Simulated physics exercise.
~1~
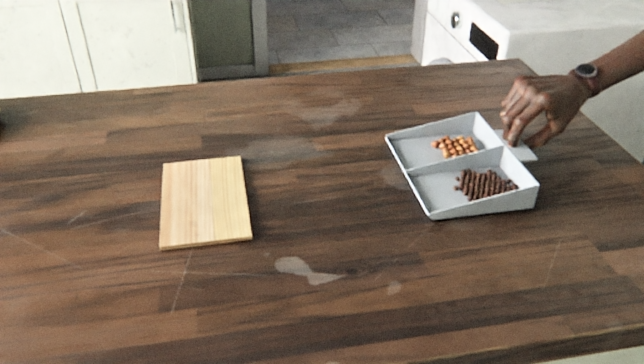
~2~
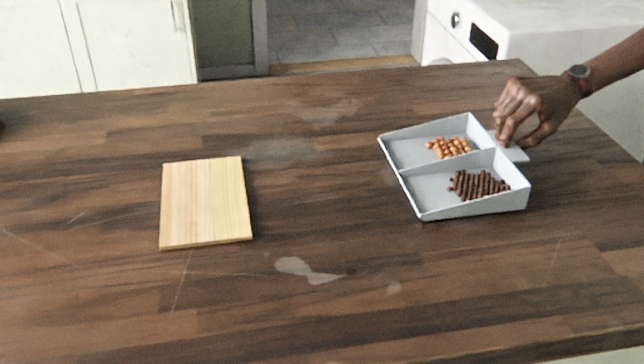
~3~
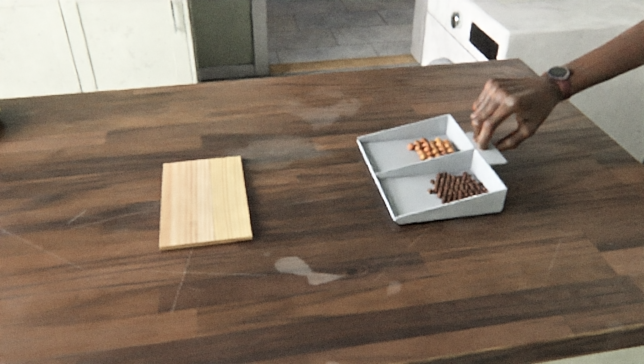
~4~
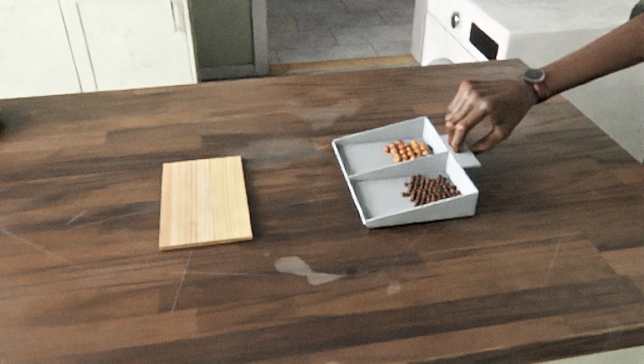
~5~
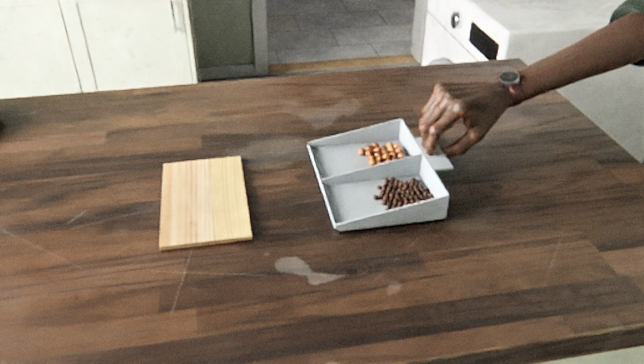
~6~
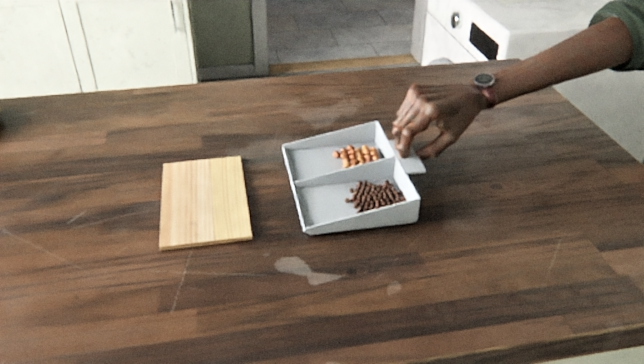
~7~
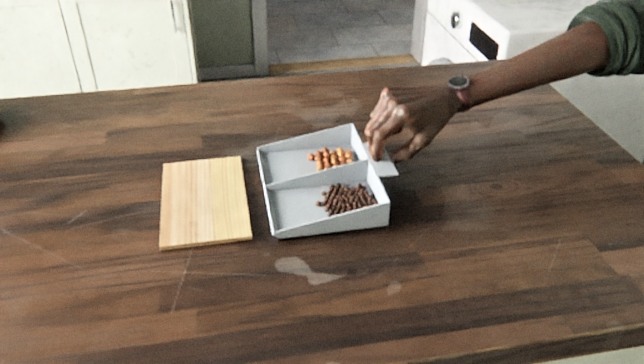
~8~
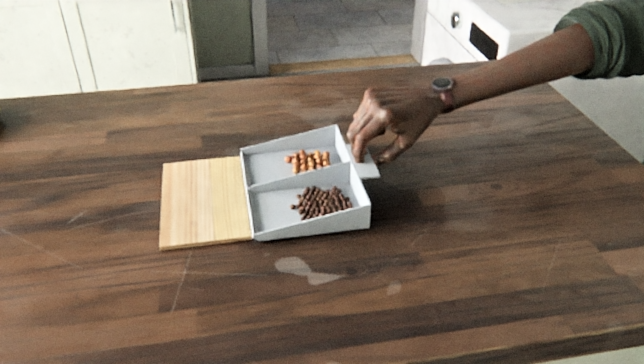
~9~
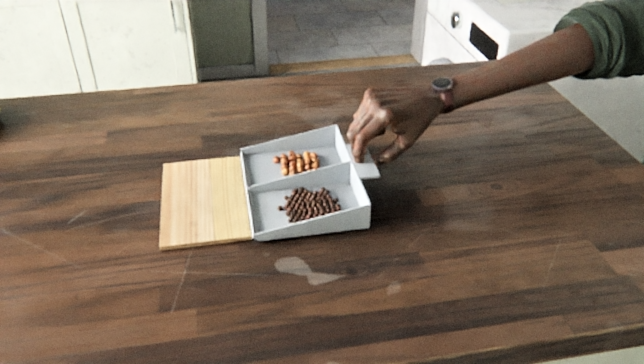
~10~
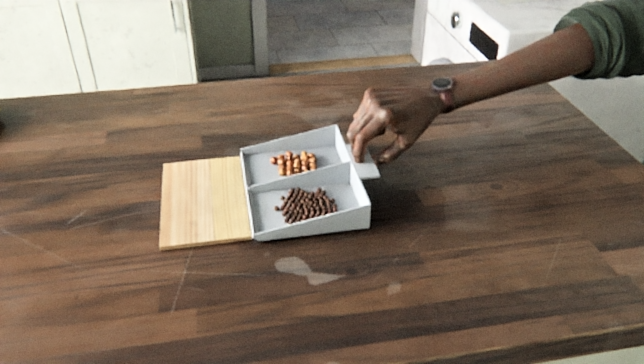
Wooden counter, a hand sliding a divided grey tray left until it stops against a flat board, brown and orange pieces shifting leftward inside.
